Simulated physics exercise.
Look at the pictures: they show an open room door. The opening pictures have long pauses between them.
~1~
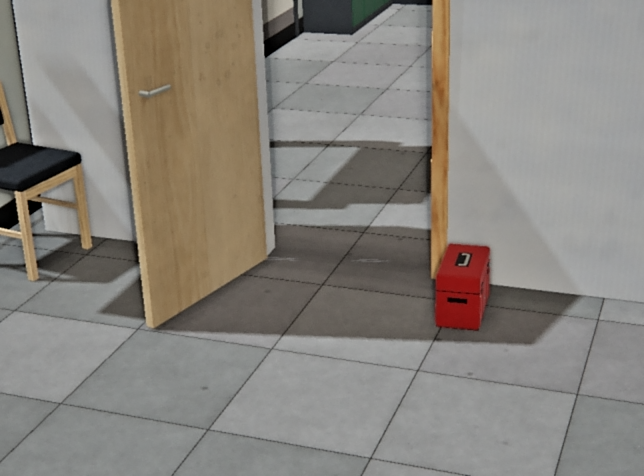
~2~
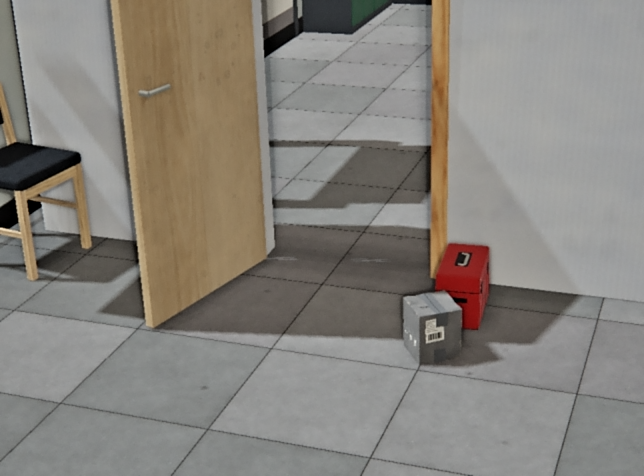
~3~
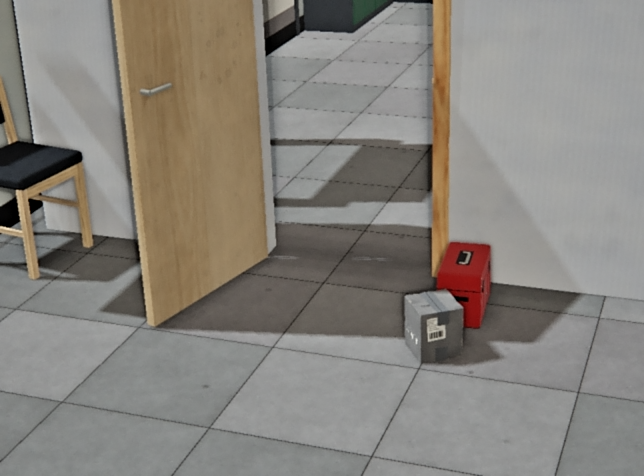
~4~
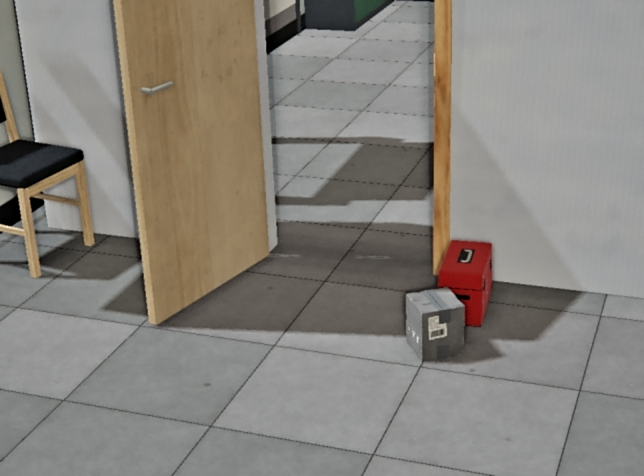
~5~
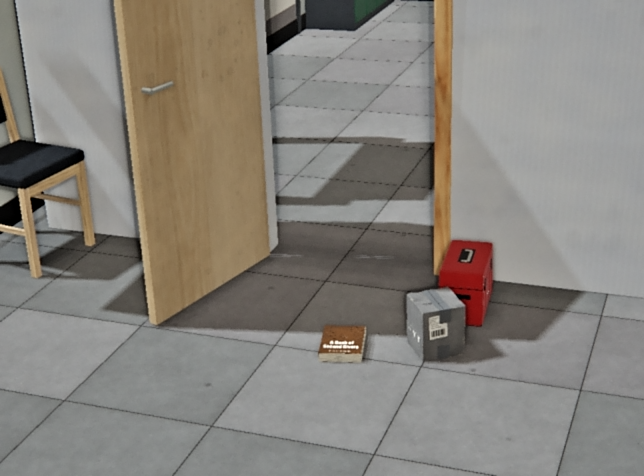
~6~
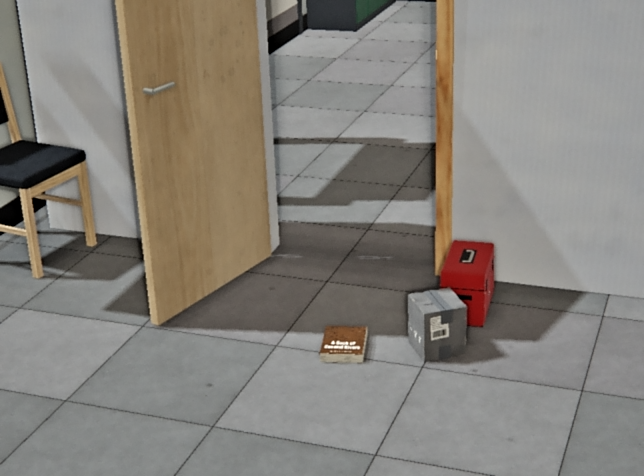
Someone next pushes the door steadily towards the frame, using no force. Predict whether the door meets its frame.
Turns out the door touches the frame just fine.
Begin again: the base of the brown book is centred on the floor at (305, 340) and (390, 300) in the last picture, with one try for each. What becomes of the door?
On the first try the door finishes its swing, and on the second it is obstructed.
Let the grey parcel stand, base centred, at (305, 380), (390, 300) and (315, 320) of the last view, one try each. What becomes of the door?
First it finishes its swing, then it cannot finish its swing, and last it cannot finish its swing.
Then, 0.90 s after the last picture, open by 84°.
Then, 1.80 s after the last picture, open by 48°.
Then, 2.60 s after the last picture, open by 16°.
At rest, open by 0°; all 3 in place. Seen from the same camera at the end, brown book near (344, 344).
